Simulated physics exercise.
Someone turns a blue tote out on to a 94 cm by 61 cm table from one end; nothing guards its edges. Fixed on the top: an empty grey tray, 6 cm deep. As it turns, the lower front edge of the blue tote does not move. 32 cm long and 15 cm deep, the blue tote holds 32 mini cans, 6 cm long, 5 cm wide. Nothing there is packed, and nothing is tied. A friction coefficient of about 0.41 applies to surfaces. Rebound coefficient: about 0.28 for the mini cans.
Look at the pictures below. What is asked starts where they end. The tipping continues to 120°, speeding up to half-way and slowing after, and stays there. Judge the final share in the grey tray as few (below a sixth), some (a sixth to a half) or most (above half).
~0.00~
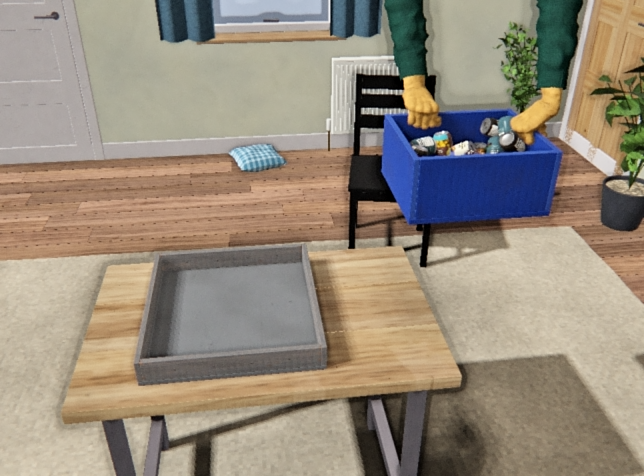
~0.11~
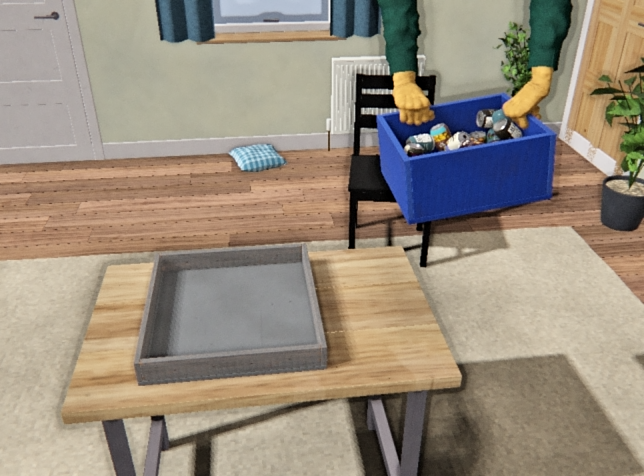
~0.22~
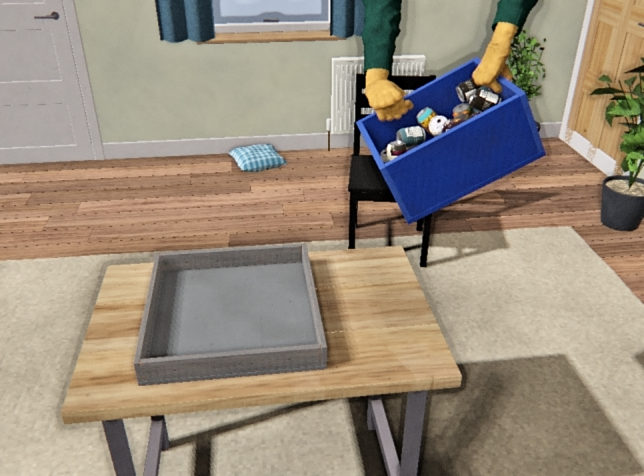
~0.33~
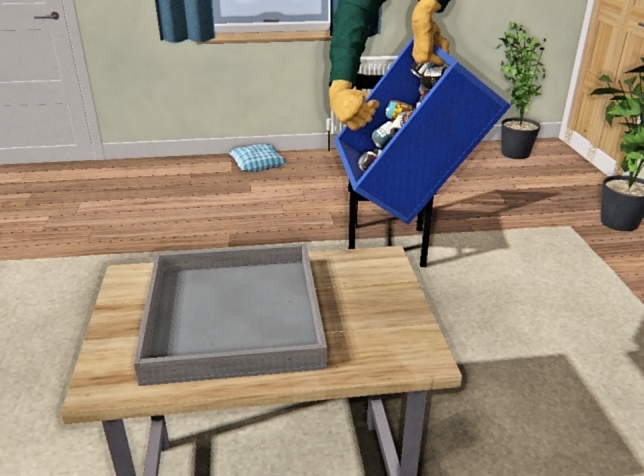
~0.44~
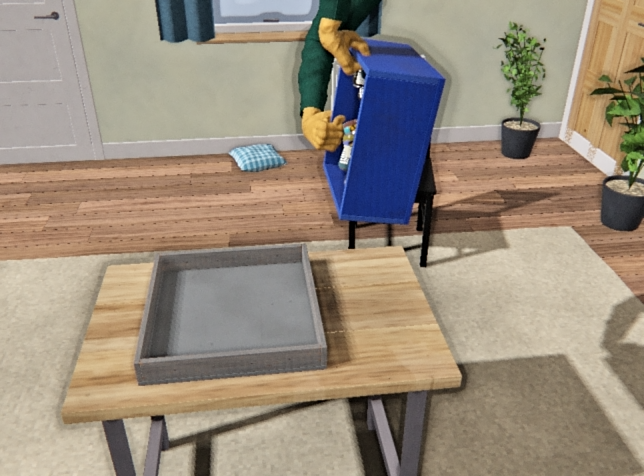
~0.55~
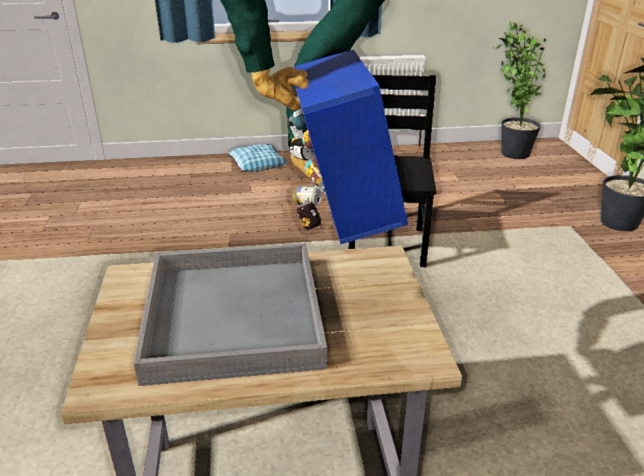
Most.
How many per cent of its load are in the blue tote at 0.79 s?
Roughly 10 percent.
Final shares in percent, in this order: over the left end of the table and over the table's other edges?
Roughly 5 % for the first place and 0 % for the second.
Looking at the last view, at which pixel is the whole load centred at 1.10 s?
You'd find the load's middle at roughly (220, 303).
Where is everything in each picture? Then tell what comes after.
In the first frame (each is followed by its nearest rim corner in this view), blue tote, (420, 158); grey tray, (140, 361); 0° from level; none out.
In the second frame, blue tote, (410, 159); 8° from level.
In the third frame, blue tote, (385, 165); 27° from level.
In the fourth frame, blue tote, (357, 185); 54° from level.
In the fifth frame, blue tote, (340, 213); 81° from level.
In the sixth frame, blue tote, (339, 238); grey tray, (140, 361); 104° from level; 3 out, the lowest can at (309, 216).
After 0.79 s, tilt 120°; 4 still in the blue tote, 19 in the grey tray and 9 in the air.
After 1.10 s, tilt 120°; 29 in the grey tray, 2 on the table top outside the tray and 1 in the air.
After 1.53 s, tilt 120°; 31 in the grey tray and 1 on the table top outside the tray.
Final count (at 2.08 s), 31 in the grey tray and 1 over the left end of the table. Asked share, 31 of 32, 97 per cent.
